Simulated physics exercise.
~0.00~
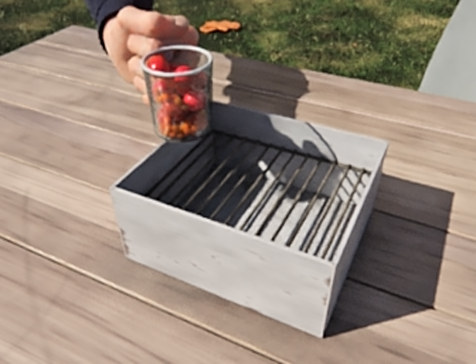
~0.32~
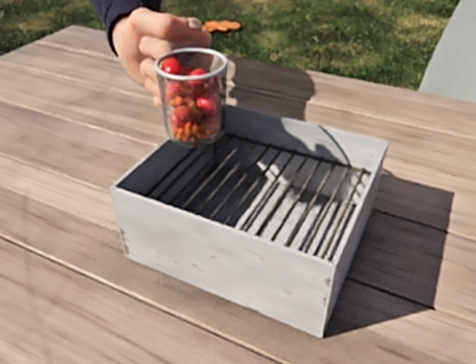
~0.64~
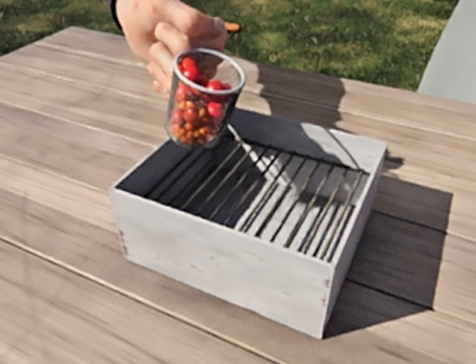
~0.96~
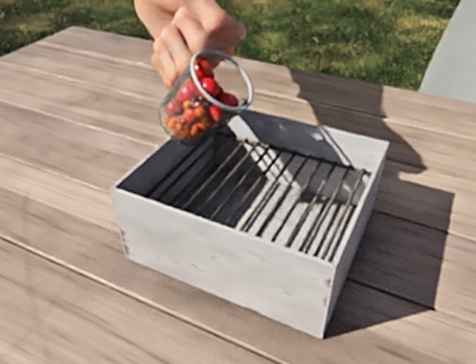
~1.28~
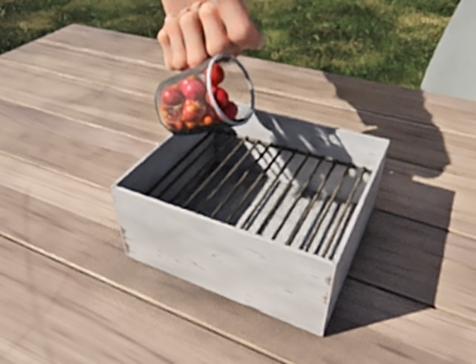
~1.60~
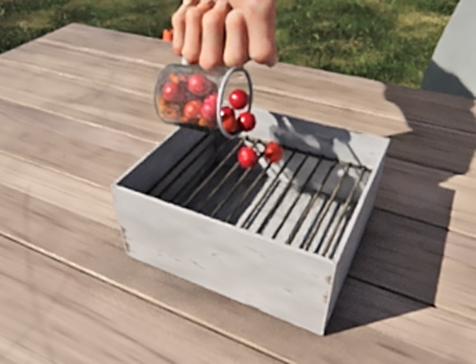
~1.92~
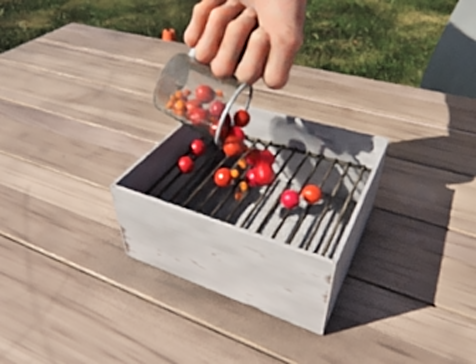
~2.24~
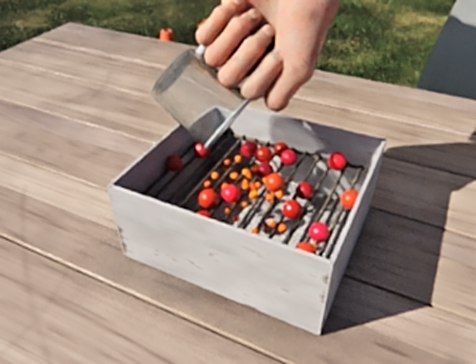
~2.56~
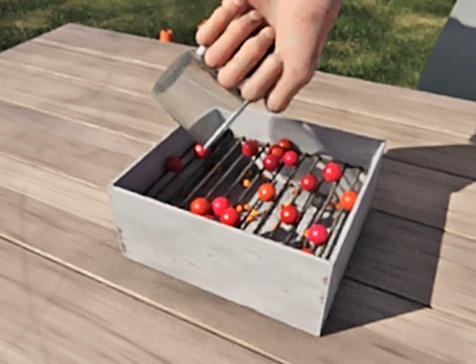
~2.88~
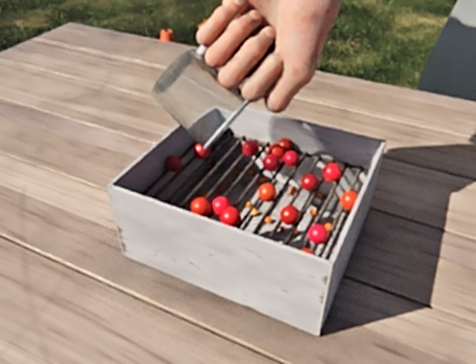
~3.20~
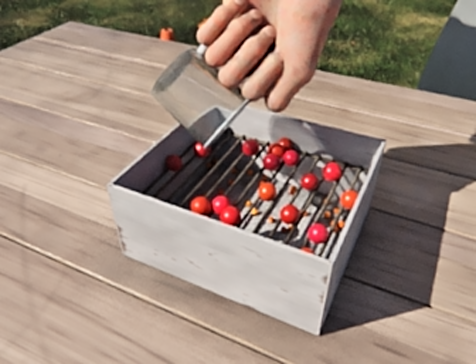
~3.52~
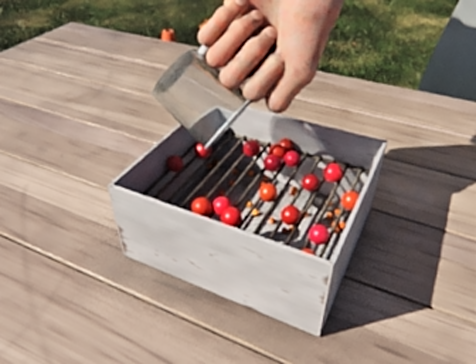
Red and orange balls pouring from a hand-tipped clear cup onto a wire rack, orange ones dropping through, red ones resting on top.
